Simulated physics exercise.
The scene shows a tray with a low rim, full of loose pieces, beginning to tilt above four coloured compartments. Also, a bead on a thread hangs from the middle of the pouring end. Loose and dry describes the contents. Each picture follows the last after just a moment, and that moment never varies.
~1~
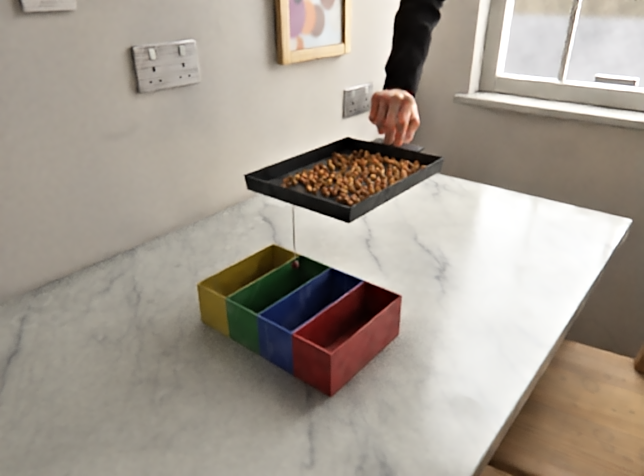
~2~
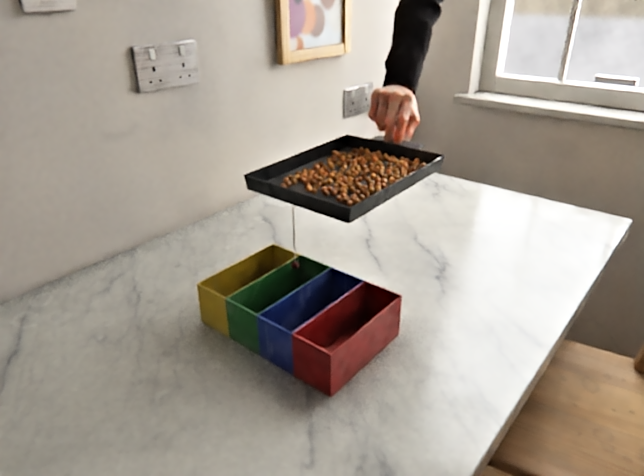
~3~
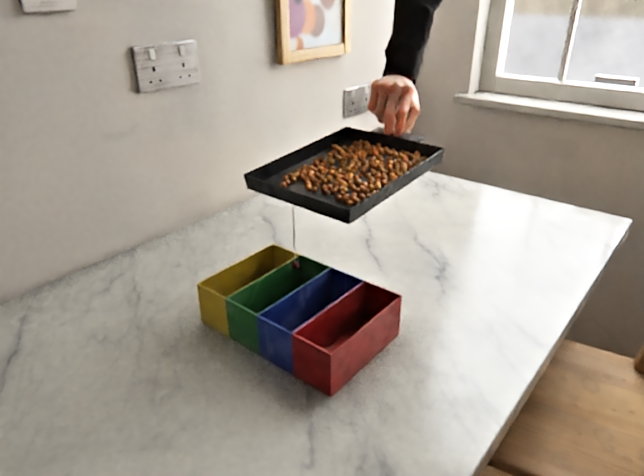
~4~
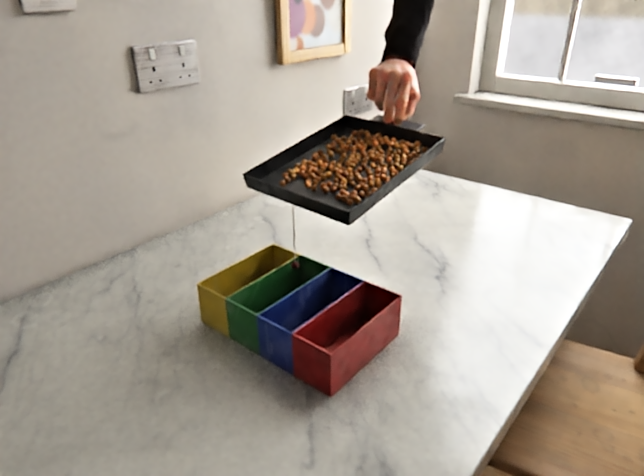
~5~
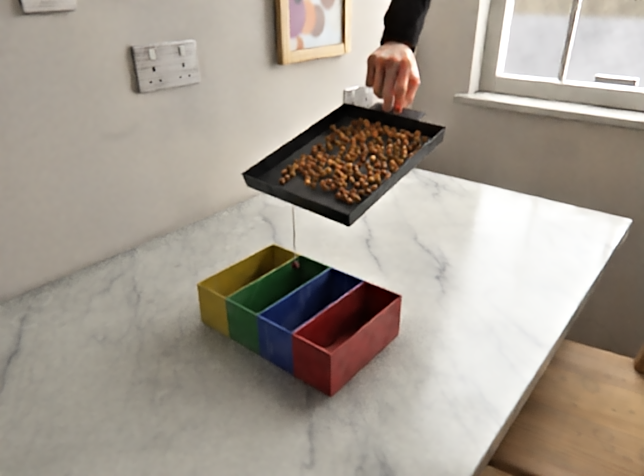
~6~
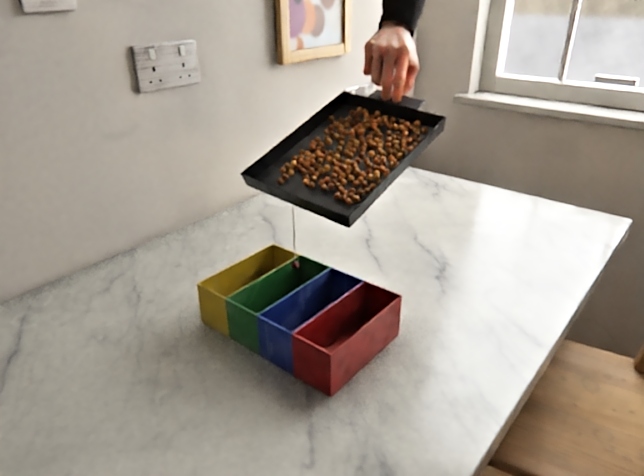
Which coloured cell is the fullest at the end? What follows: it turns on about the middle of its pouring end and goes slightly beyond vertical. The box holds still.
The blue one.
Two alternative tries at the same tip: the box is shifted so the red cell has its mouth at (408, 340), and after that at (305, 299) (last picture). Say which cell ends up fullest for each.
The first placement favours that green cell, while the second favours the red cell.
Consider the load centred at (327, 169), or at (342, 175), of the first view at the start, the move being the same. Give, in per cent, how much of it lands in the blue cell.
Share in order: Roughly 50 %, 50 %.
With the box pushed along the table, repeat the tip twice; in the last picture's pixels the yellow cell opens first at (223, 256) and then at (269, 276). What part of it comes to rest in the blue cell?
Trial 1 around 20 percent, trial 2 around 50 percent.
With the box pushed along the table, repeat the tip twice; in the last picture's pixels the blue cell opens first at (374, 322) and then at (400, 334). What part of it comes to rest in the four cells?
About 90 in a hundred, then about 70 in a hundred.
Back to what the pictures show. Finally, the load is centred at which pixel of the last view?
The centre ends up roughly at (298, 340).
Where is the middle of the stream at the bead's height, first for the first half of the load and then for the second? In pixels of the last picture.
First around (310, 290), afterwards around (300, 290).
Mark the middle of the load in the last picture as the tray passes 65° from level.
Near the pixel (320, 188).
Soon, tray tipped steeply; nearly all on the tray; a stray few falling or outside the box.
A while on, tray tipped past a quarter turn; most on the tray; a small part in the blue cell; a small part in the red cell; a stray few in the green cell; a small part falling or outside the box.
Towards the end, tray tipped past a quarter turn; about half in the blue cell; about a quarter in the green cell; about a quarter in the red cell; a stray few in the yellow cell; a stray few falling or outside the box.
Finally, tray tipped past a quarter turn; about half in the blue cell; about a quarter in the green cell; about a quarter in the red cell; a stray few in the yellow cell; a stray few outside the box.
